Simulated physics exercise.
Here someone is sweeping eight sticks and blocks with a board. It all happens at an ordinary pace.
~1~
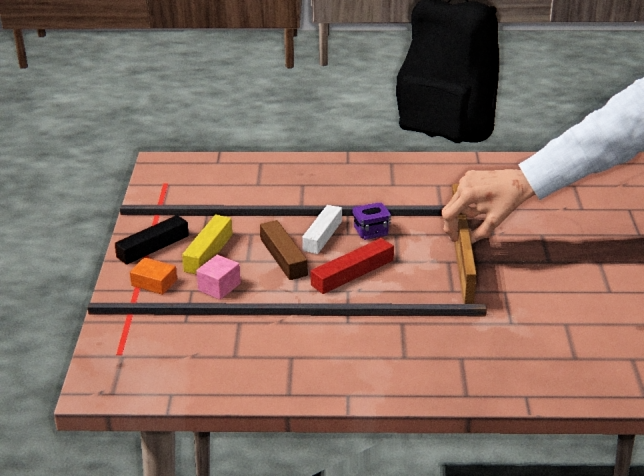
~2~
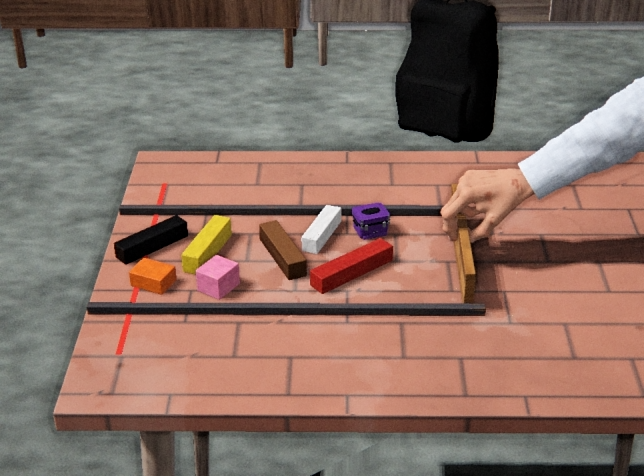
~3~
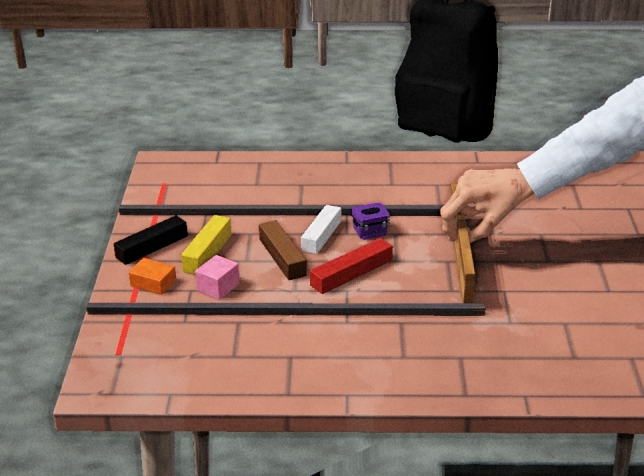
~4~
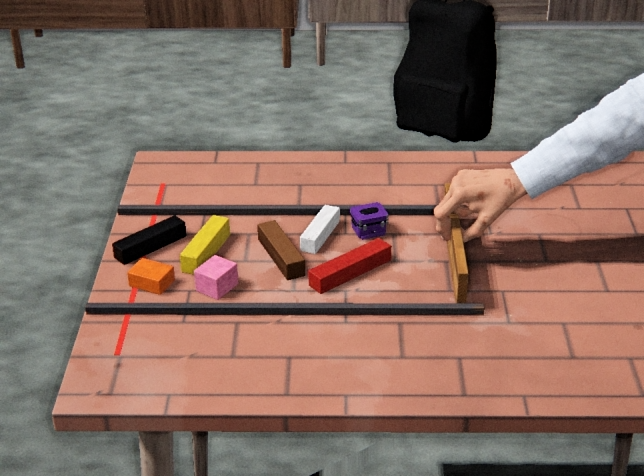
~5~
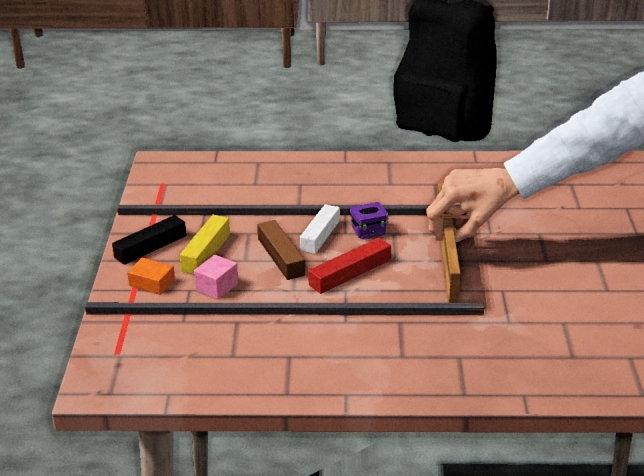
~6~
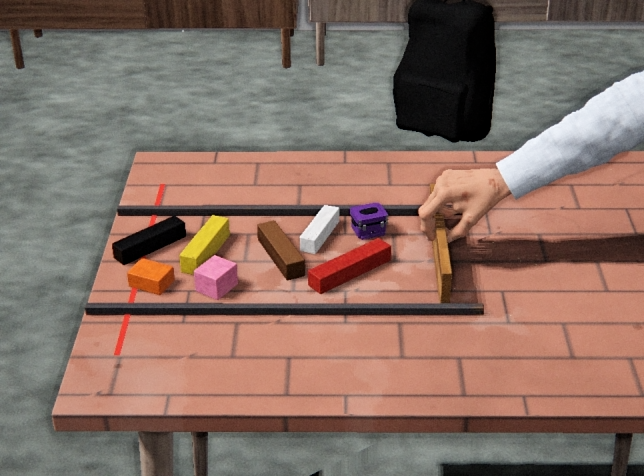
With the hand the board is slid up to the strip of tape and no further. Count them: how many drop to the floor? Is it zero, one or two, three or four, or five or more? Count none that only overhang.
I would say three or four end up on the floor.
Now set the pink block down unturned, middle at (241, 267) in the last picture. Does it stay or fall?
It stays put.
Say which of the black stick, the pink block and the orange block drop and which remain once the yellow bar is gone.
Outcome for the black stick: It drops; for the pink block: It stays; for the orange block: It drops.
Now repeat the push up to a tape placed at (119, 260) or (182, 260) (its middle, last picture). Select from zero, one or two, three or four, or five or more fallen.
Five or more; just one or two.
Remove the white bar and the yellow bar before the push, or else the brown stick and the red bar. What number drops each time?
Result: 2, then 2.
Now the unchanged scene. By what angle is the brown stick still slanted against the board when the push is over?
It comes to around 5 degrees.
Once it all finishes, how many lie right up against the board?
3 touch it.
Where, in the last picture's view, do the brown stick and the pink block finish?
Going in order, first (106, 258) and next (94, 290).
A little later, none off yet; black stick at rest near (150, 240); orange block at rest near (151, 276); yellow bar at rest near (205, 244).
Next, none off yet; black stick shifted a little near (119, 244); orange block at rest near (147, 276); yellow bar shifted a little near (166, 245).
When it is over, the number that fall off is three or four; down, yellow bar, orange block and black stick.
